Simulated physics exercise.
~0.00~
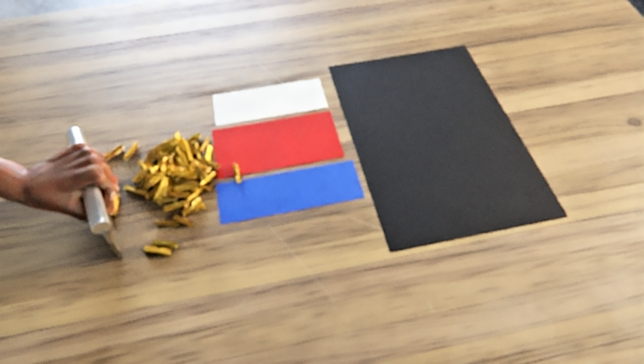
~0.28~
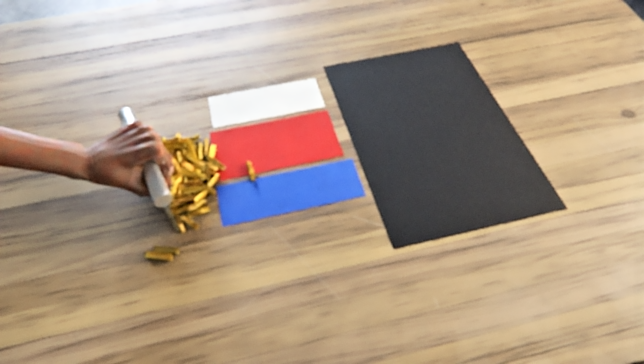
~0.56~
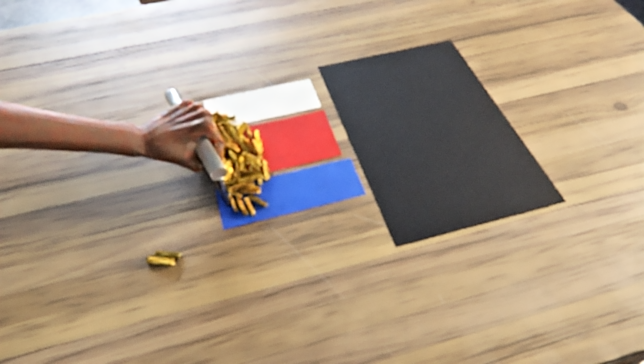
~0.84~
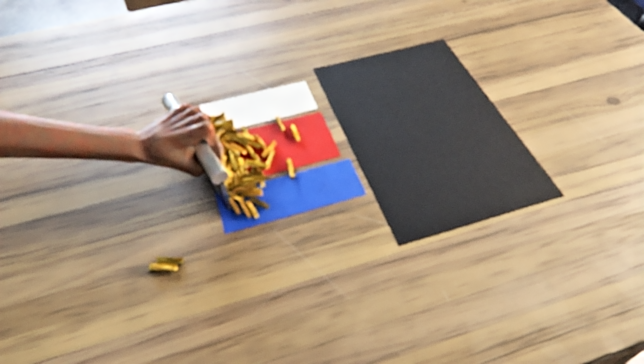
The clip shows a hand pushing a heap of dry pasta rightward across a wooden table with a scraper toward white, red, blue and black mats. The hand stops, leaving the pieces mostly on the red mat, with one stray piece left behind on the wood.
